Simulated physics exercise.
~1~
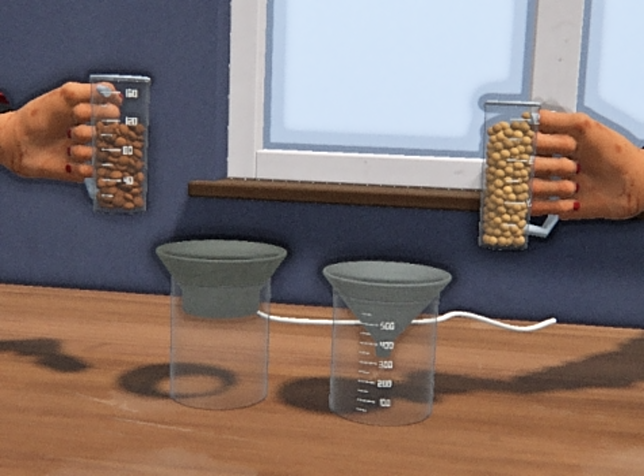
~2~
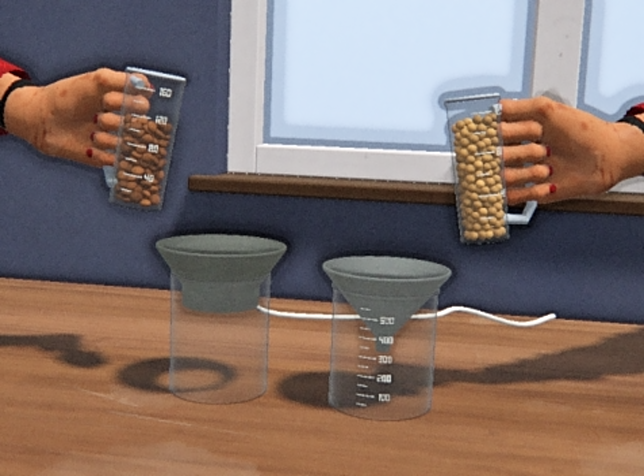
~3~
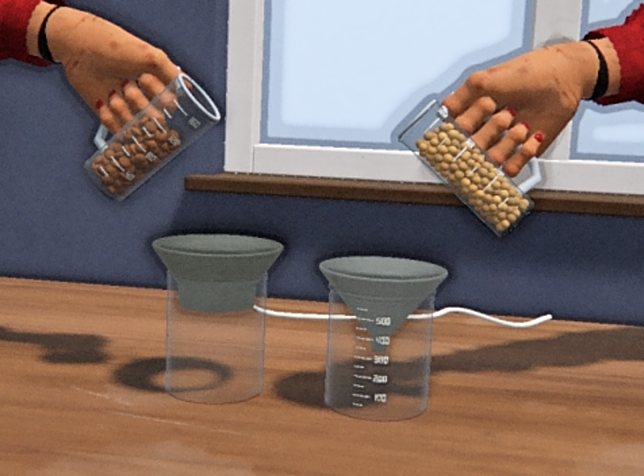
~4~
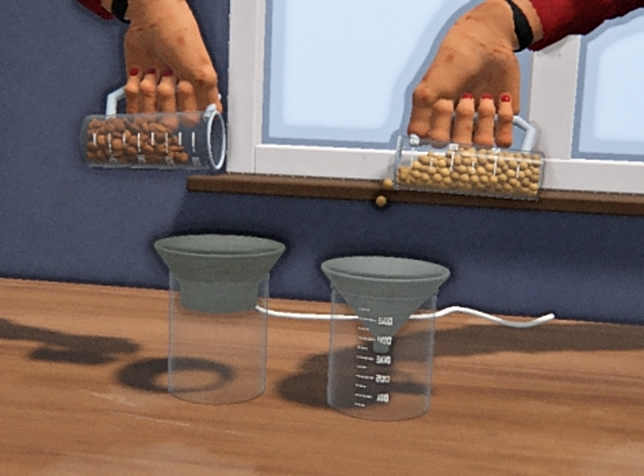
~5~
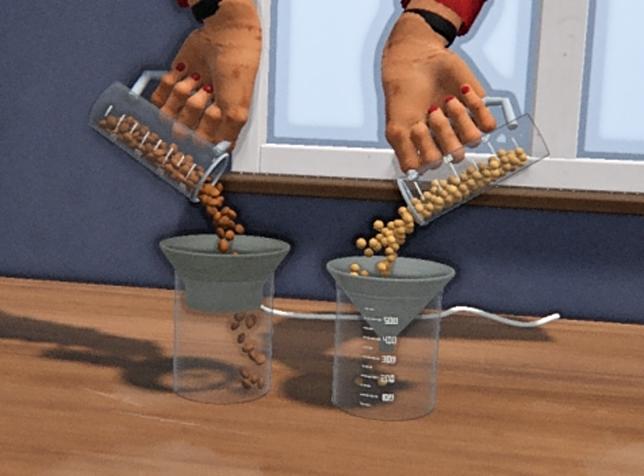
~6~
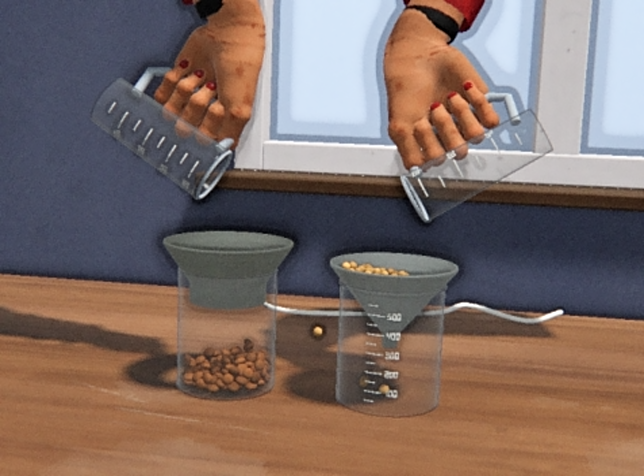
Two hands tip clear measuring cups of brown and tan beans over grey funnels set on transparent jars, emptying both cups. The brown beans all drop into the left jar, while most tan ones stay in the right funnel, with a few below and one beside the jar.
